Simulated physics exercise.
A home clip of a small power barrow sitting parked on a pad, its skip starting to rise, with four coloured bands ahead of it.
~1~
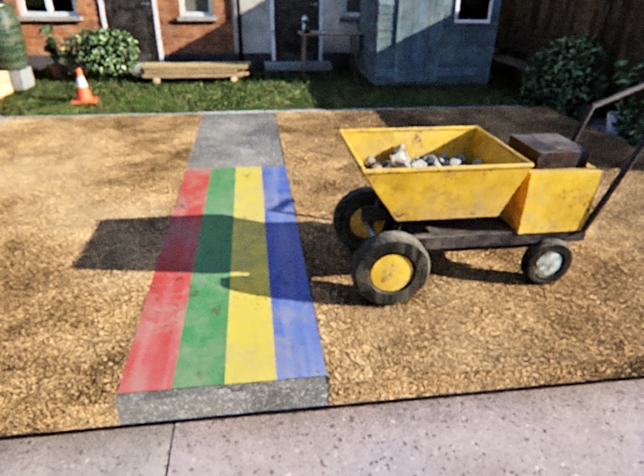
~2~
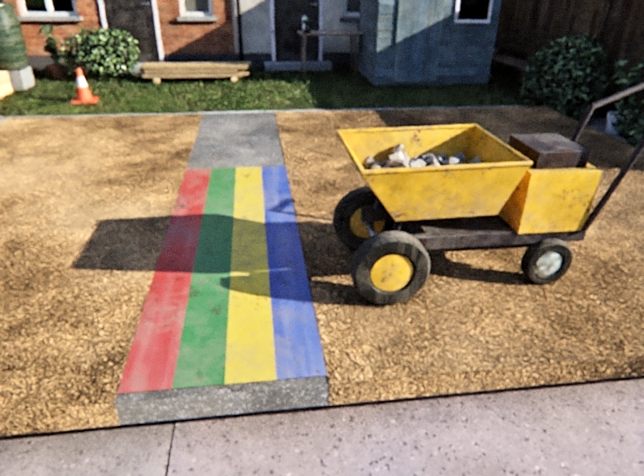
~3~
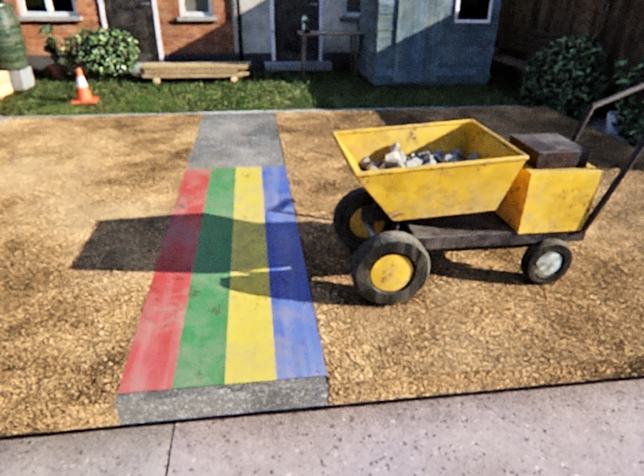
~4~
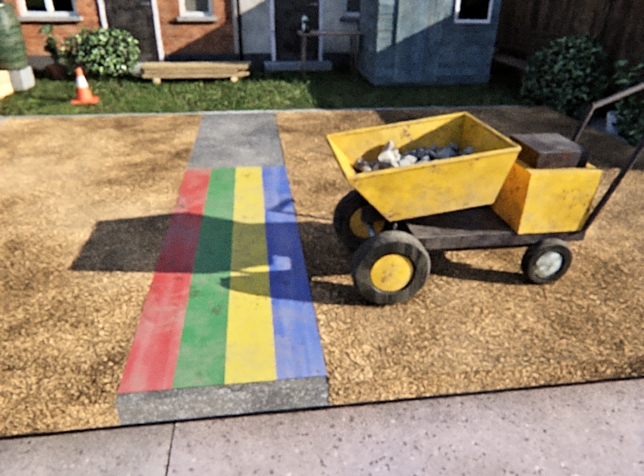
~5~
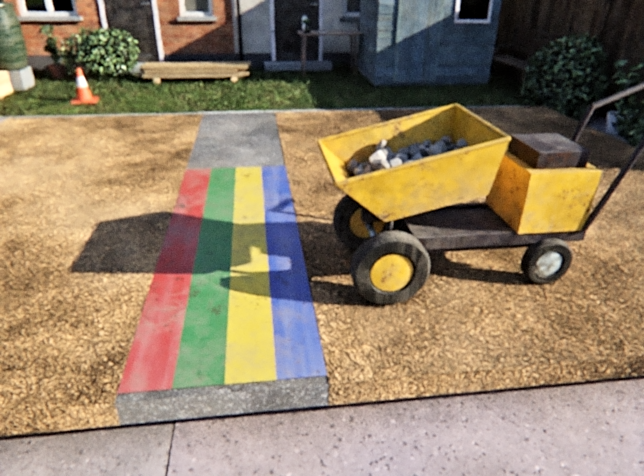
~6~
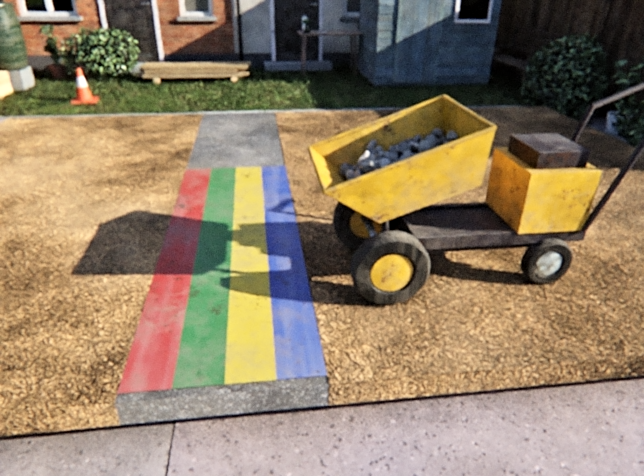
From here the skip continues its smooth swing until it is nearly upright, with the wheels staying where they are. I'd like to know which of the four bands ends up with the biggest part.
The biggest part ends up on the yellow band.
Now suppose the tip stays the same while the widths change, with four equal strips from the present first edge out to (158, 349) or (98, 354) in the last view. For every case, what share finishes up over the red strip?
In order, 10 % and 0 %.
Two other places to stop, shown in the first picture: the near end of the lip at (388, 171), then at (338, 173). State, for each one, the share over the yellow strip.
Roughly 30 per cent first, then roughly 40 per cent.
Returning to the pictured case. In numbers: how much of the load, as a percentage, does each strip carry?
Split by strip in per cent: Blue 20; yellow 35; green 20; red 5.
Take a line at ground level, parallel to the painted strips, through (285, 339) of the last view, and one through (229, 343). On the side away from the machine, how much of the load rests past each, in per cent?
First roughly 80 percent, then 30 percent.
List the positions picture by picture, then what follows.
The first frame shows lip of the skip at (363, 172), level; top of the load at (415, 168), broken stones; blue strip at (296, 334); yellow strip at (250, 337); green strip at (204, 341); red strip at (156, 345).
The second frame shows lip of the skip at (361, 173), level; top of the load at (431, 175).
The third frame shows lip of the skip at (356, 175), tipped barely; top of the load at (427, 173).
The fourth frame shows lip of the skip at (347, 179), tipped a little; top of the load at (435, 168).
The fifth frame shows lip of the skip at (336, 184), tipped a little; top of the load at (435, 151).
The sixth frame shows lip of the skip at (325, 192), tipped clearly; top of the load at (437, 150); blue strip at (296, 334); yellow strip at (250, 337); green strip at (204, 341); red strip at (156, 345).
Soon after the last picture, skip tipped steeply; all in the skip.
A little later, skip tipped steeply; nearly all in the skip; a stray few over the blue strip; a small part over the yellow strip.
Later still, skip tipped right over; about half in the skip; a small part over the blue strip; about a third over the yellow strip; a small part over the green strip; a stray few over the red strip; a stray few off the paint.
By the end, skip tipped right over; about a quarter in the skip; about a quarter over the blue strip; about a third over the yellow strip; about a quarter over the green strip; a small part over the red strip; a stray few off the paint.
